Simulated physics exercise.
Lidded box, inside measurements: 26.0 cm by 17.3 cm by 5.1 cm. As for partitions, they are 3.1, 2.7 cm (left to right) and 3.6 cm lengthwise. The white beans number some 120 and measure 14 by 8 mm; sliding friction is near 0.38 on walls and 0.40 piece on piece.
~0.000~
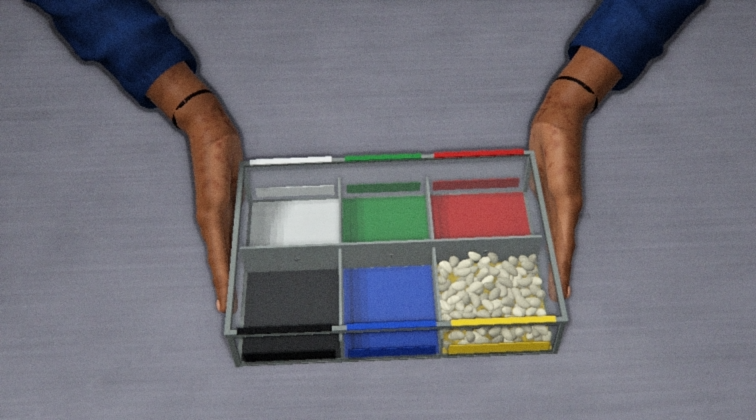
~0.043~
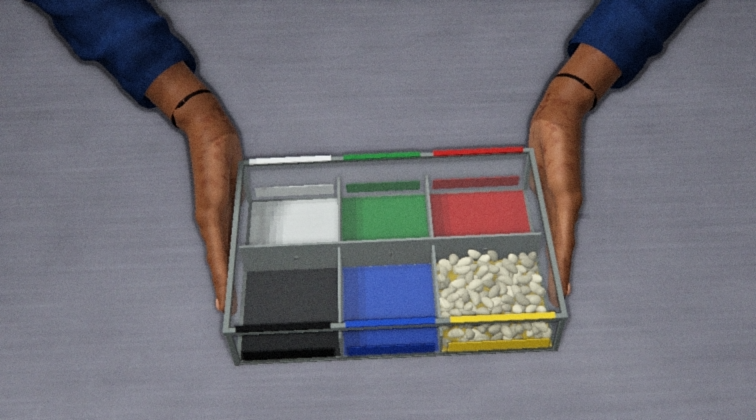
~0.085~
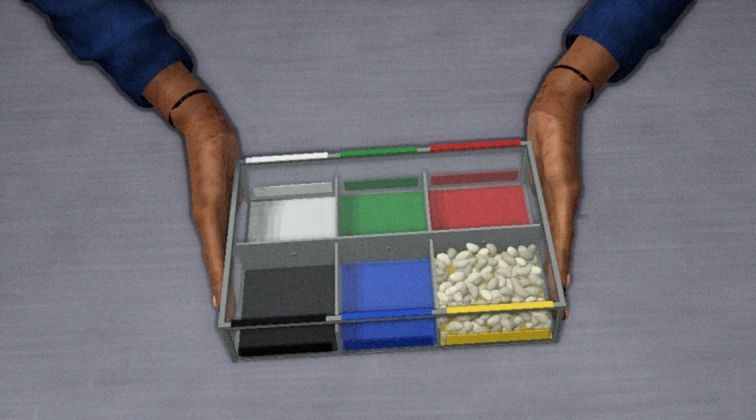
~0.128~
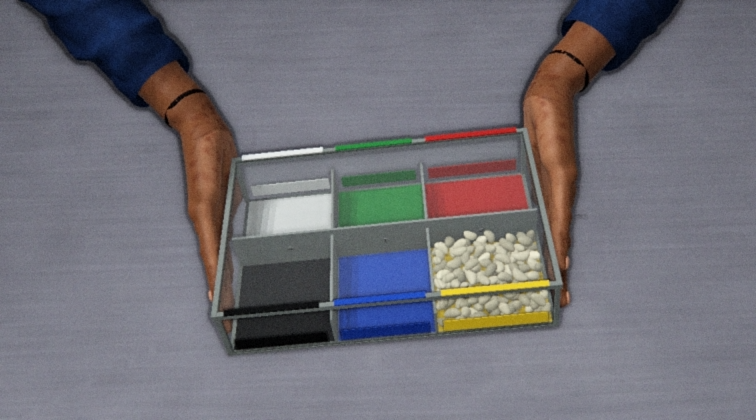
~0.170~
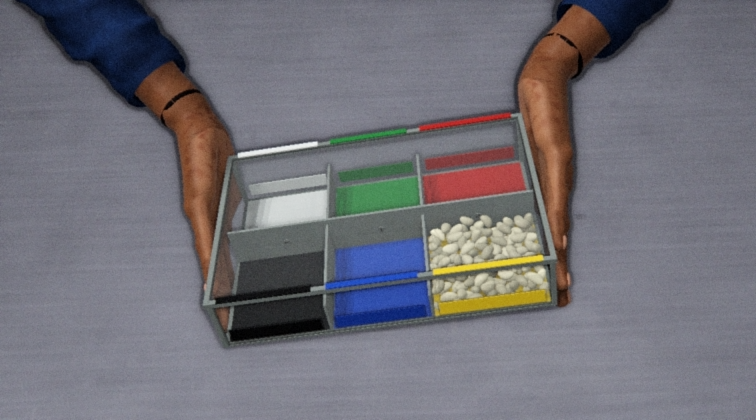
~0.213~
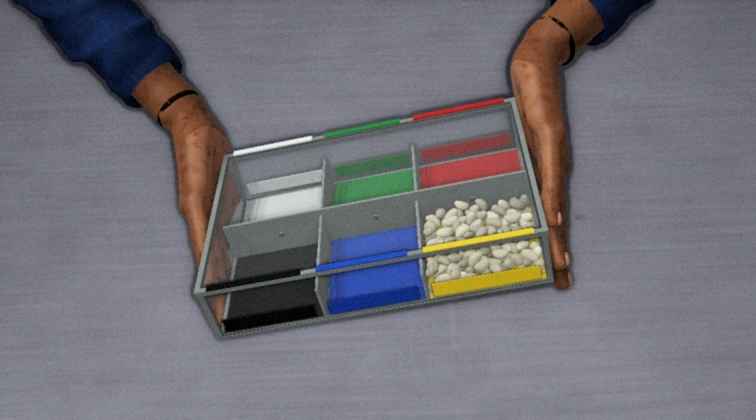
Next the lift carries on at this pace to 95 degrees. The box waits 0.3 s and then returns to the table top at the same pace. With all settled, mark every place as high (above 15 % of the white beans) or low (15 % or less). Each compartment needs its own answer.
Red compartment: Low; blue compartment: Low; green compartment: Low; yellow compartment: High; white compartment: High; black compartment: Low.
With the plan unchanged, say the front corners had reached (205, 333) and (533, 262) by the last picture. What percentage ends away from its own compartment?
Around 90 per cent, it would seem.
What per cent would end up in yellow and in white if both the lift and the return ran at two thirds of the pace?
That way yellow would end with 15 per cent and white with 80 per cent.
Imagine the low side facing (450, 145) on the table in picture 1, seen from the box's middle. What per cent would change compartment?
Some 25 per cent.
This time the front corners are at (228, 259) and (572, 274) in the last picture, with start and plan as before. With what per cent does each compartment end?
So it works out as red at 25 percent, blue at 0 percent, green at 0 percent, yellow at 75 percent, white at 0 percent and black at 0 percent.
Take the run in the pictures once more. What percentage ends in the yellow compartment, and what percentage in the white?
The yellow compartment ends with 45 per cent, the white one with 40 per cent.
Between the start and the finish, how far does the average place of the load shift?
Some 11.5 cm.
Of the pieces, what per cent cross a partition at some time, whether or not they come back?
55 per cent, give or take.
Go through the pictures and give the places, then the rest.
In the first picture, box tilt 0 degrees, front corners at (230, 332) and (562, 318); yellow 100 %.
In the second picture, box tilt 1 degrees, front corners at (229, 330) and (562, 315).
In the third picture, box tilt 3 degrees, front corners at (224, 324) and (560, 304), lowest corner left back.
In the fourth picture, box tilt 8 degrees, front corners at (218, 314) and (557, 283), lowest corner left back.
In the fifth picture, box tilt 12 degrees, front corners at (210, 303) and (551, 258), lowest corner left back.
In the sixth picture, box tilt 17 degrees, front corners at (201, 291) and (542, 230), lowest corner left back; yellow 100 %. Its pace works out near 110 degrees a second.
Then, at 1.13 s, tilt 95 degrees; blue 10 %, green 5 %, yellow 55 %, white 25 %, black 5 %.
After 1.74 s, tilt 50 degrees; yellow 50 %, white 40 %.
Then, at 2.40 s, tilt 0 degrees; blue 5 %, yellow 45 %, white 40 %.
By 2.8 s all is still; red 0 %, blue 5 %, green 0 %, yellow 45 %, white 40 %, black 0 %.
